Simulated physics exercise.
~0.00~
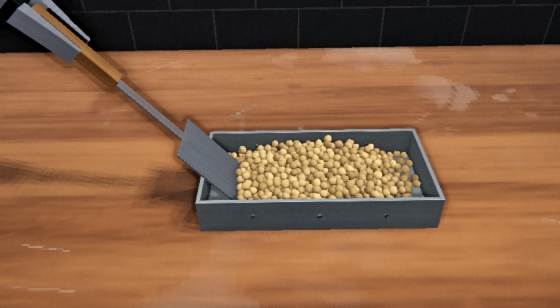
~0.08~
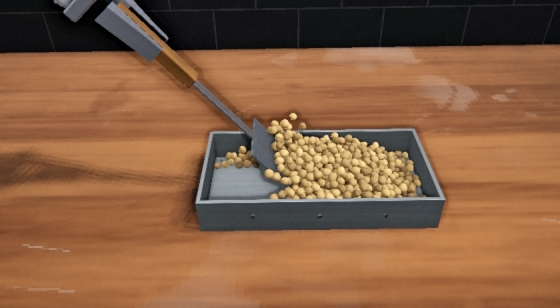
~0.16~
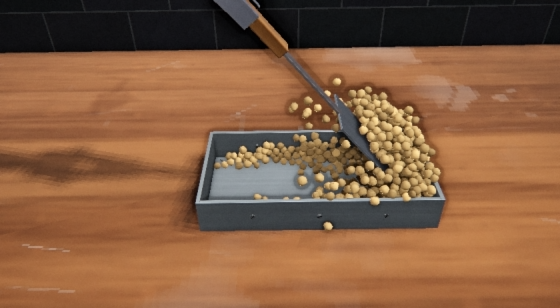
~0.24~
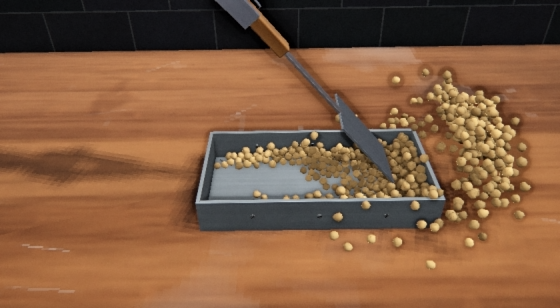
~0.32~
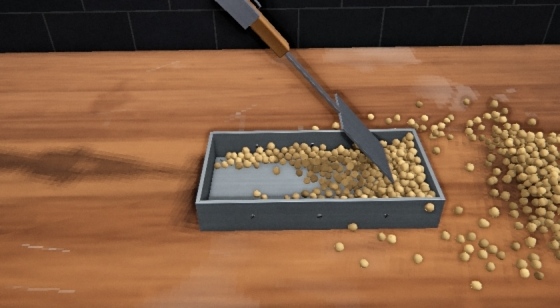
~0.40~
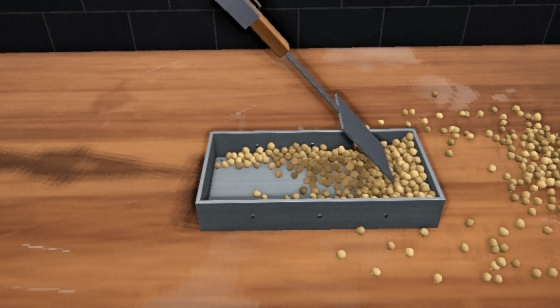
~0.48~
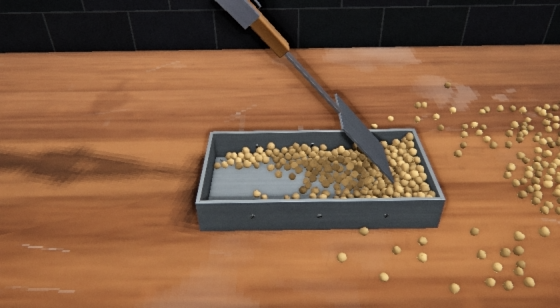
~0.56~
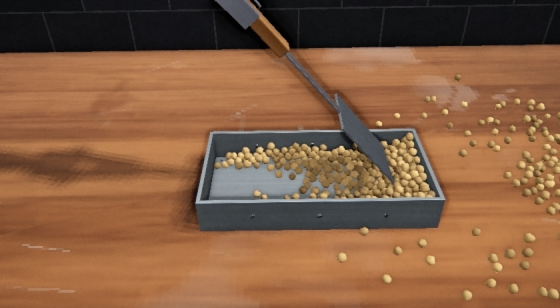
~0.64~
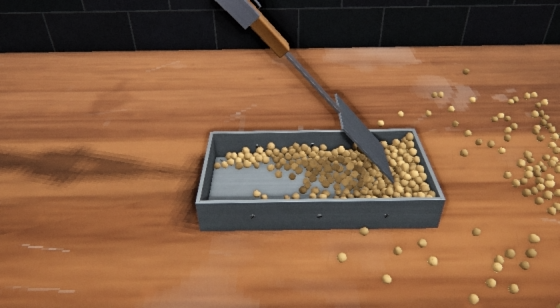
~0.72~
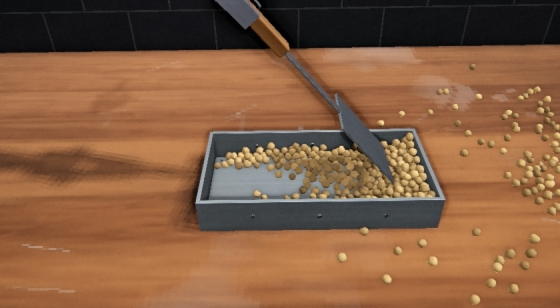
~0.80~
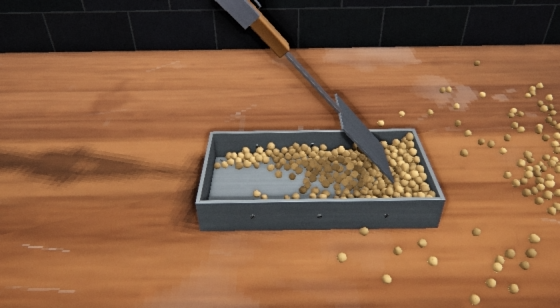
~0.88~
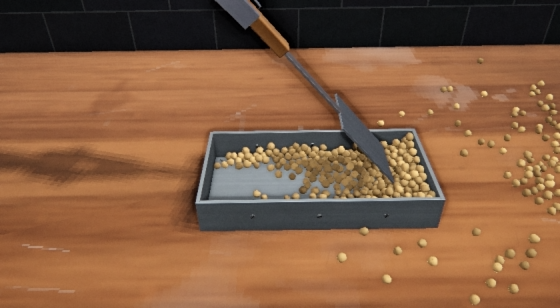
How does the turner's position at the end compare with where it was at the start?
The turner starts at the left end of the tray, and by the end it rests farther right, with its blade among the chickpeas near the tray's right end.
